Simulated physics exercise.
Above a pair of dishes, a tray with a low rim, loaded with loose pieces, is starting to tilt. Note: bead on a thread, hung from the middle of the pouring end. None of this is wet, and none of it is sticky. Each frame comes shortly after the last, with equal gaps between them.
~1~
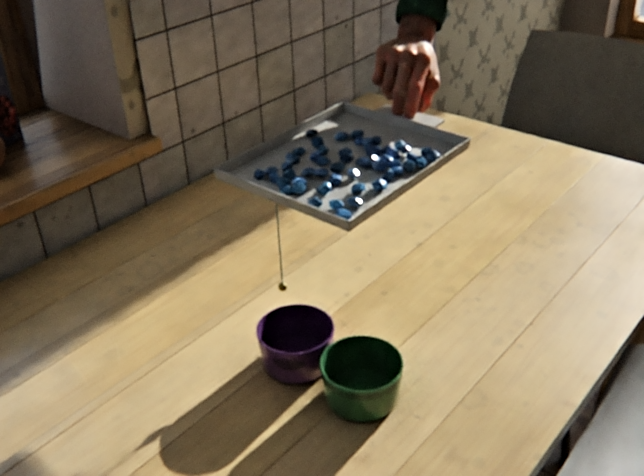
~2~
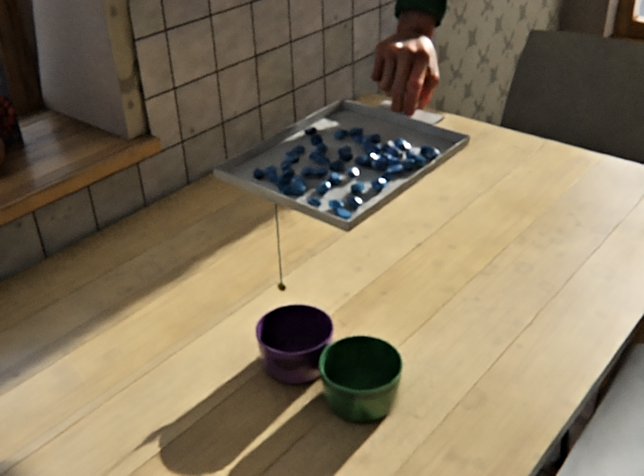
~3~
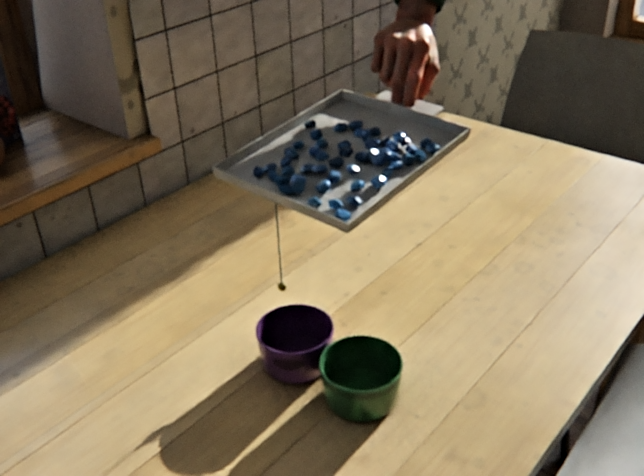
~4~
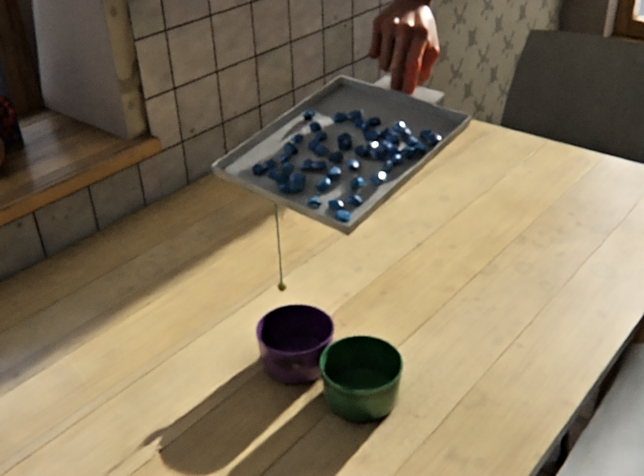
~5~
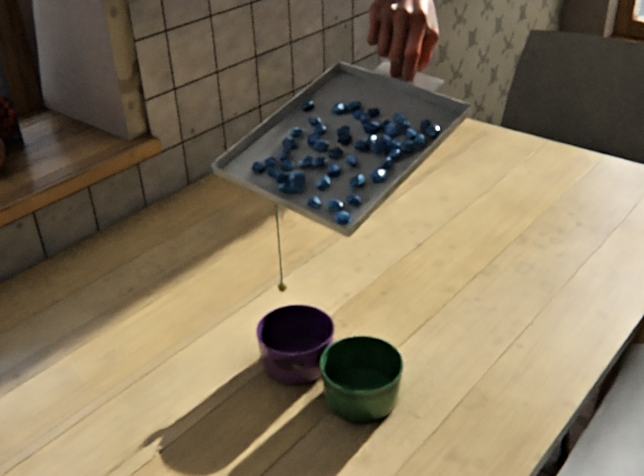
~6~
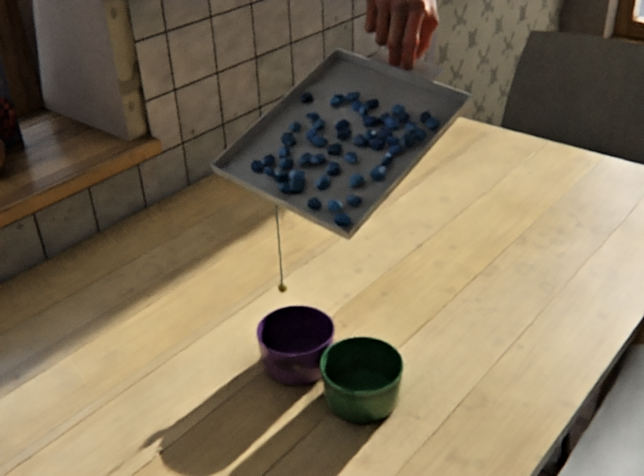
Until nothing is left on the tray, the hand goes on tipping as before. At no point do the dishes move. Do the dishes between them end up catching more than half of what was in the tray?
Yes - the dishes will manage to catch most of it.
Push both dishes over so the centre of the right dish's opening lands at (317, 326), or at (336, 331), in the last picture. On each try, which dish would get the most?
The dish at right, then the dish at right.
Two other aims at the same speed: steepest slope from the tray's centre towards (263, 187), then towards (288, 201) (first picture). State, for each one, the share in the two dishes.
First case around 10 per cent, second case 50 per cent.
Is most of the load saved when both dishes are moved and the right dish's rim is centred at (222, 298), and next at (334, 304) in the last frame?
The first time it's lower than half, the second time lower than half.
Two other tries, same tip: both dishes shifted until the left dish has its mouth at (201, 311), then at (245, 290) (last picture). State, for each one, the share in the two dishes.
That makes 20 per cent, followed by 40 per cent.
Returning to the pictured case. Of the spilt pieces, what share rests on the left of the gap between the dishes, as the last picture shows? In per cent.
Roughly 40 in a hundred.
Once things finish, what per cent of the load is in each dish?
Final share: Left dish at 50 per cent, right dish at 20 per cent.
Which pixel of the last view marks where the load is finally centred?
Near (309, 358), more or less.
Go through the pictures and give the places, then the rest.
The first picture shows corners of the pouring end at (216, 168) and (349, 220), level; middle of the load at (346, 158), aquarium stones; left dish at (271, 362); right dish at (337, 399); bead on its thread at (283, 287).
The second picture shows corners of the pouring end at (215, 168) and (348, 220), level; middle of the load at (346, 156).
The third picture shows corners of the pouring end at (215, 167) and (348, 222), tipped barely, lowest at the right corner; middle of the load at (345, 152).
The fourth picture shows corners of the pouring end at (214, 165) and (348, 225), tipped a little, lowest at the right corner; middle of the load at (345, 145).
The fifth picture shows corners of the pouring end at (213, 165) and (348, 228), tipped a little, lowest at the right corner; middle of the load at (344, 139).
The sixth picture shows corners of the pouring end at (212, 164) and (348, 231), tipped clearly, lowest at the right corner; middle of the load at (343, 134); left dish at (271, 363); right dish at (337, 401).
Soon after the last picture, tray tipped steeply; nearly all on the tray; a stray few in the air.
A little later, tray tipped right over; about half on the tray; a small part in the right dish; about a quarter in the left dish; a small part outside both; a small part in the air.
Later still, tray tipped past a quarter turn; about a quarter in the right dish; about half in the left dish; about a third outside both.
At rest, tray tipped past a quarter turn; about a quarter in the right dish; about half in the left dish; about a third outside both.
